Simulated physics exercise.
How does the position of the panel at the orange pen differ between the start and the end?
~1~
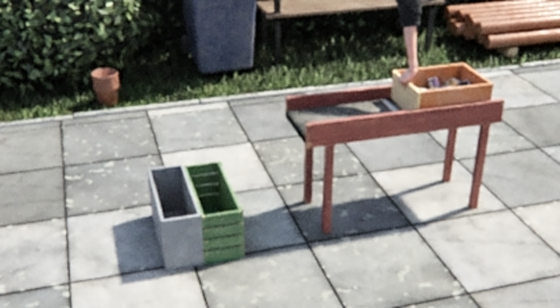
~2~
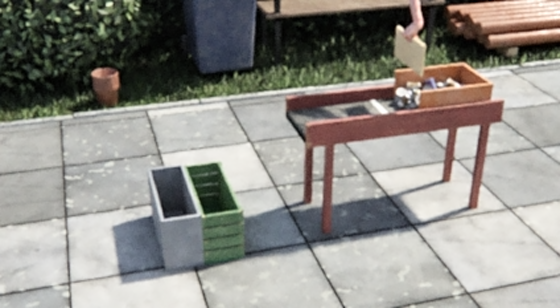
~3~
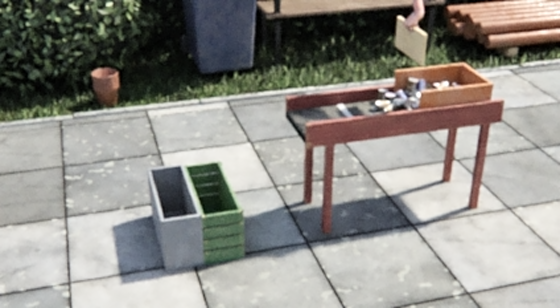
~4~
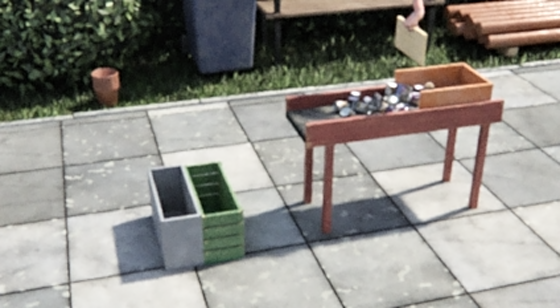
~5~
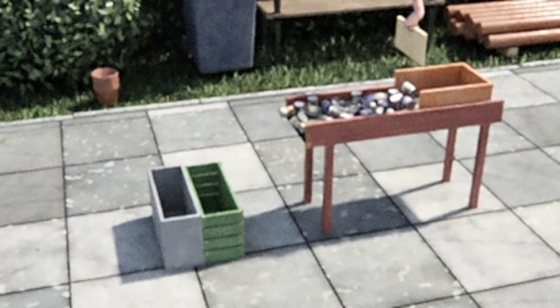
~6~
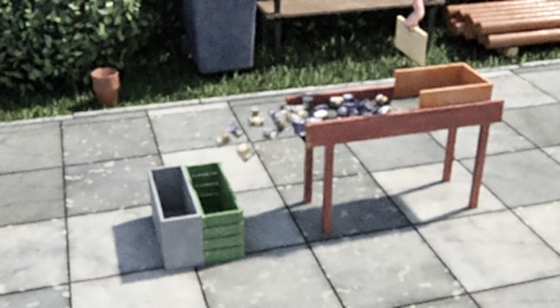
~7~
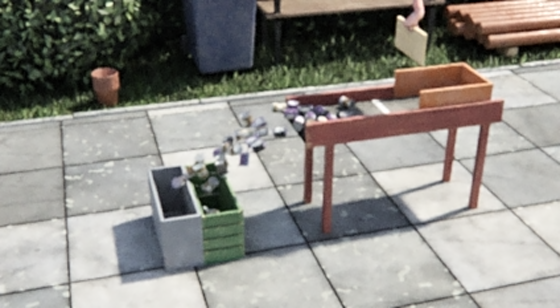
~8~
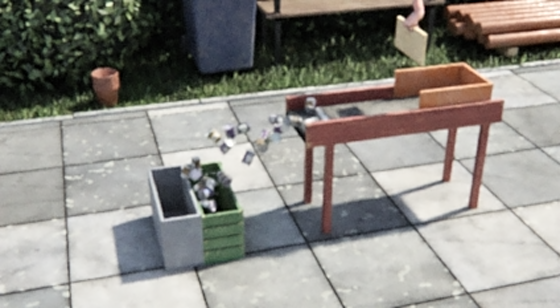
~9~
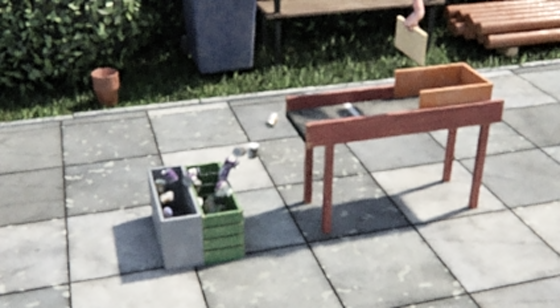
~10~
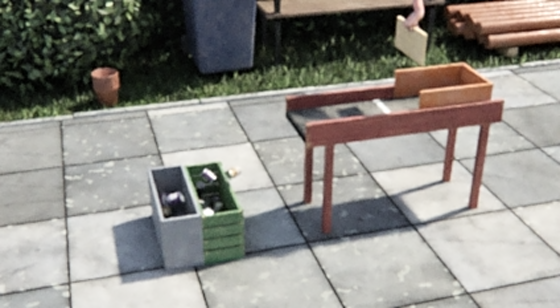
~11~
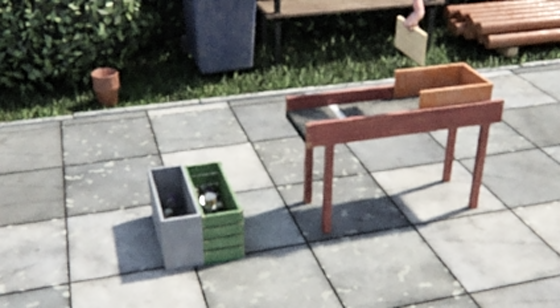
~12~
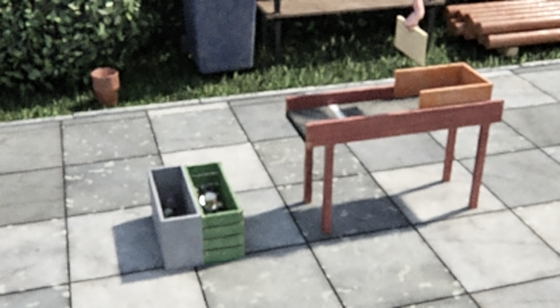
At the start the panel is down at the orange pen, with the hand reaching to it. At the end it is held up in the air above the pen, still upright.
Hand lifting a panel from an orange pen, small tins riding left along a belt and tumbling into green and grey tubs.
